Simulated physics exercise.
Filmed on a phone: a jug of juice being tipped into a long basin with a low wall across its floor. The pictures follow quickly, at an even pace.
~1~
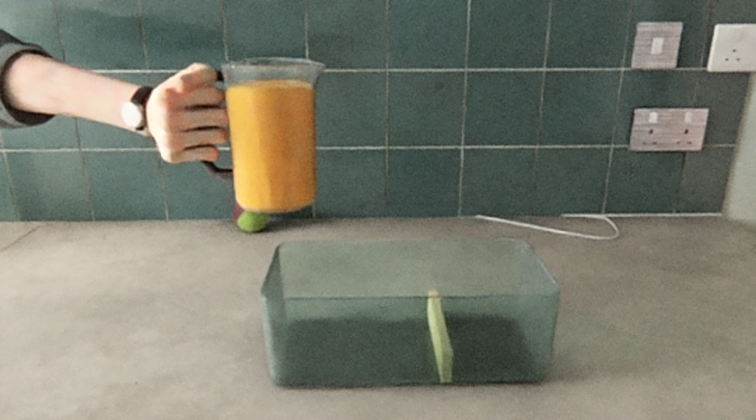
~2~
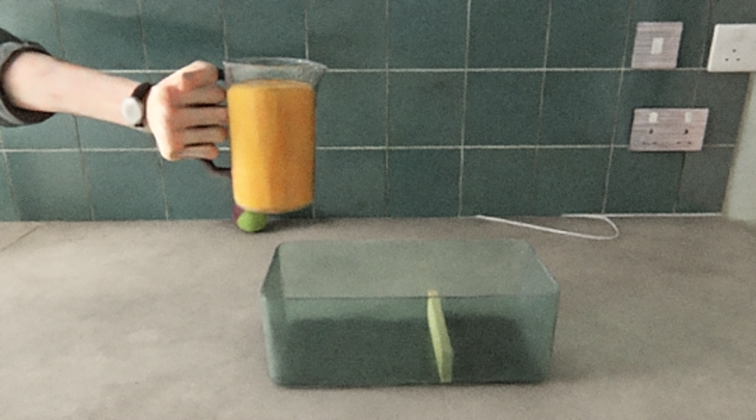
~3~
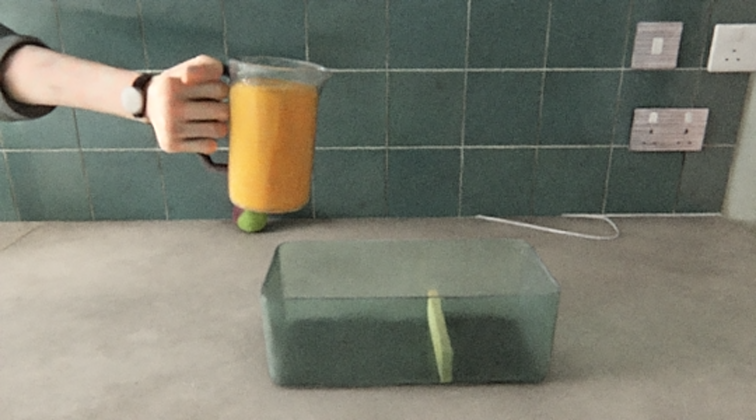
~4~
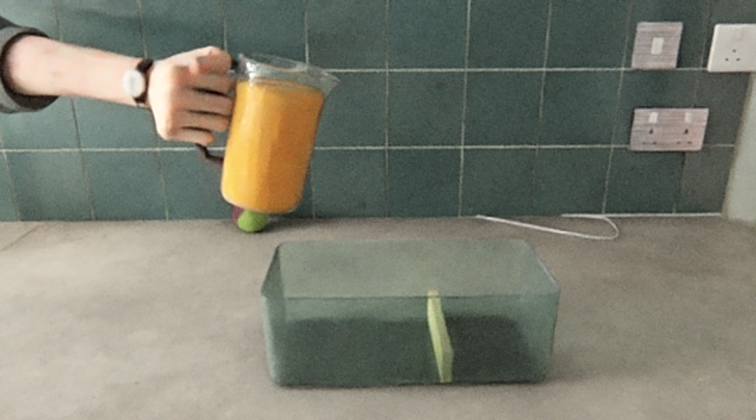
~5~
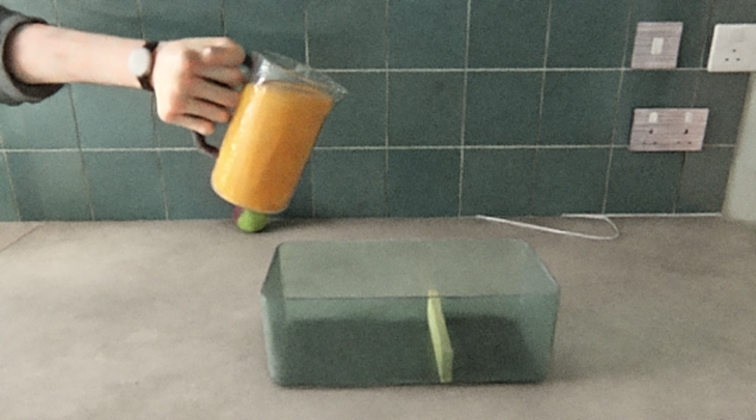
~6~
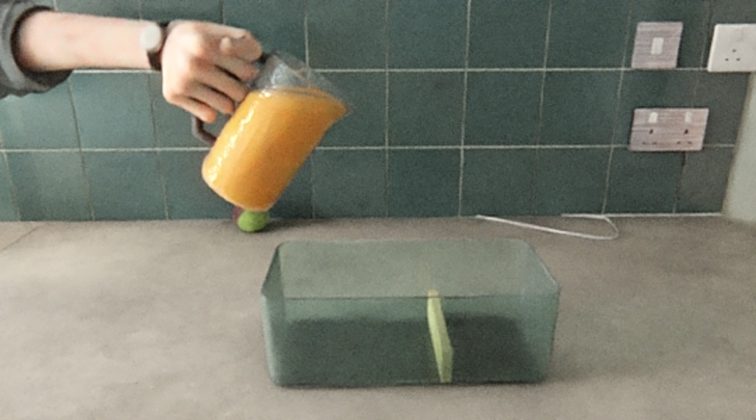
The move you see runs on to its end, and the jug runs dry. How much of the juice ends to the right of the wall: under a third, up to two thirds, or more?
It comes to less than a third.
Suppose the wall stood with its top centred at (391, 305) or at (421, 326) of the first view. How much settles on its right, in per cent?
Roughly 95 per cent, and 50 per cent.
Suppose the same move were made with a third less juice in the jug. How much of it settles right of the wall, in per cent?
Roughly 10 in a hundred.
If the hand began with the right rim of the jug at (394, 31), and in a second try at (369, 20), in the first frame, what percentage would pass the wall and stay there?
About 80 and 85 per cent.
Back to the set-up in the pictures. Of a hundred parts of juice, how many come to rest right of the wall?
Roughly 10 in a hundred.
A moment on, the jug is tipped right over and 67 per cent is still to pour, 8 is left of the wall and 0 right of it.
Next, the jug is tipped right over and 29 per cent is still to pour, 46 is left of the wall and 1 right of it.
Then the jug is tipped right over and 8 per cent is still to pour, 68 is left of the wall and 10 right of it.
Later the jug is tipped right over and 1 per cent is still to pour, 80 is left of the wall and 10 right of it.
At rest 83 per cent lies left of the wall, 11 right of it and 6 outside.
